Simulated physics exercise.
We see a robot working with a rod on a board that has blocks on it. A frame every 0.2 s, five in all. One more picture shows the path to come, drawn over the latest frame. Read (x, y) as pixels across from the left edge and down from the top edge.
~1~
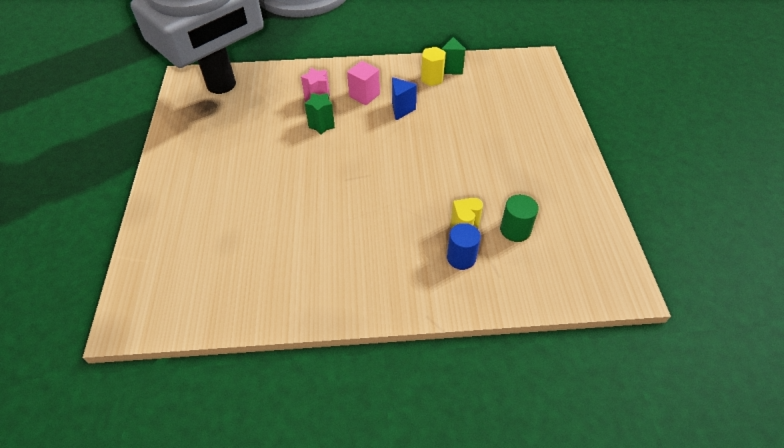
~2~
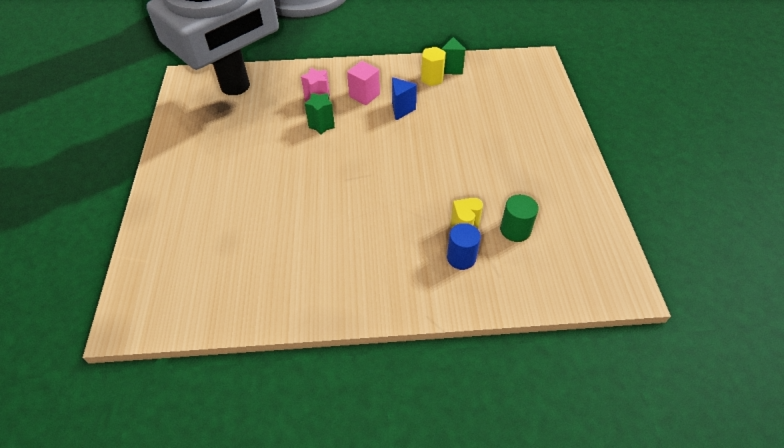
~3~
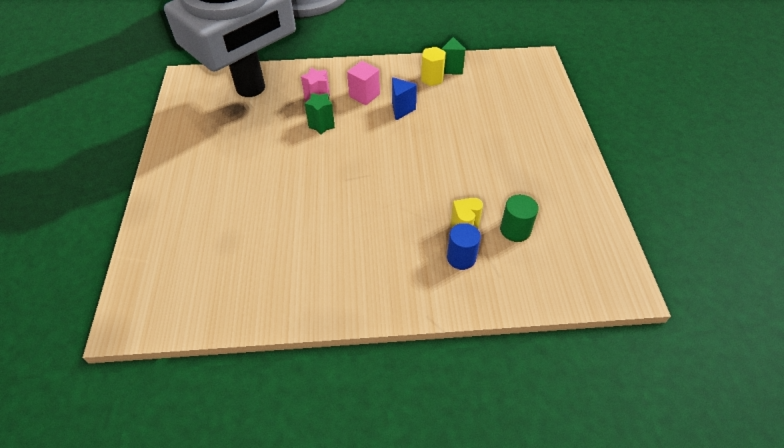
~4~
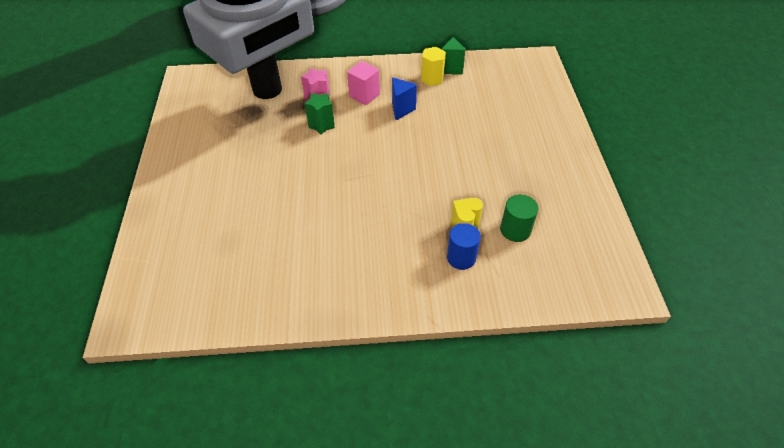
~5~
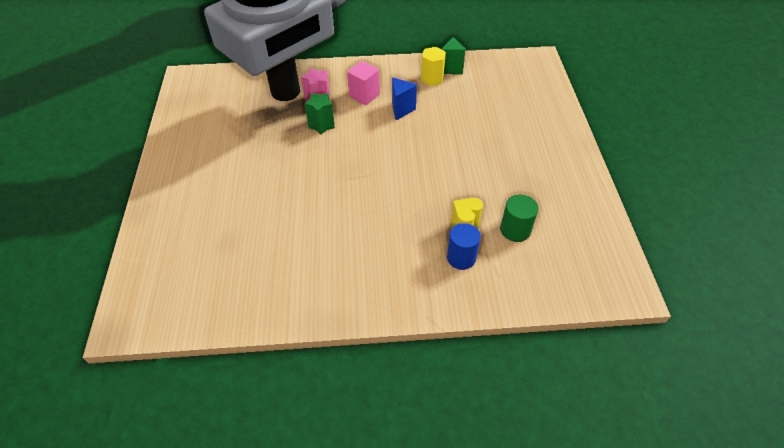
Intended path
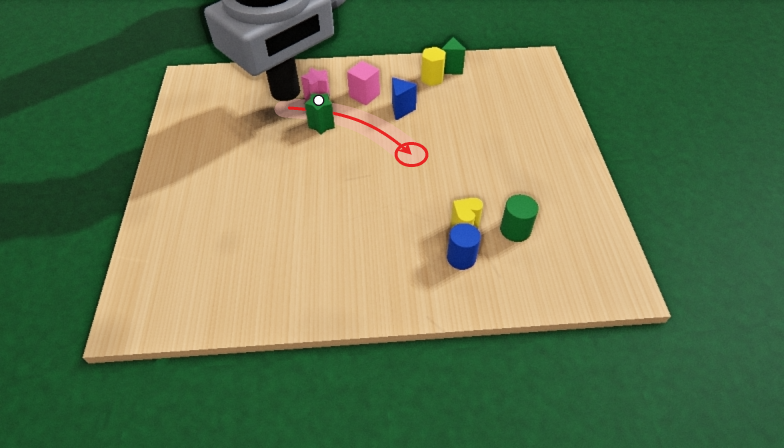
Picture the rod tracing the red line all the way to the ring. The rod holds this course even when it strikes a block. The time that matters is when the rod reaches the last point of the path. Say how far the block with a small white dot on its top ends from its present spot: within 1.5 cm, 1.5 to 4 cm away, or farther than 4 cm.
Between 1.5 and 4 cm.
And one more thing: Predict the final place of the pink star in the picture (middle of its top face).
It is going to be at (335, 73).
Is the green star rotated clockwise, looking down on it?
The answer is yes.
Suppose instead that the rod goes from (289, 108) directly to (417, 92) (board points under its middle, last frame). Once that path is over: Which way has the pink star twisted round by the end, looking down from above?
Counterclockwise from above.
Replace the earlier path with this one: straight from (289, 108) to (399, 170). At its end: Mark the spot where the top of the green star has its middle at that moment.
Top centre: (424, 155).
Drawn move, from (289, 108) via (335, 114) and (377, 129), ending at (411, 154); the dot is on the green star.
On the path given first. One third of the way, rod (334, 98); pink star (335, 73), turned 45° anticlockwise; green star (331, 106), turned 70° clockwise.
Two thirds of the way, rod (376, 114); pink star (335, 73), turned 50° anticlockwise; green star (336, 108), turned 110° clockwise.
At the end, rod (412, 139); pink star (335, 73), turned 50° anticlockwise; green star (336, 108), turned 110° clockwise; blue triangular piece still.
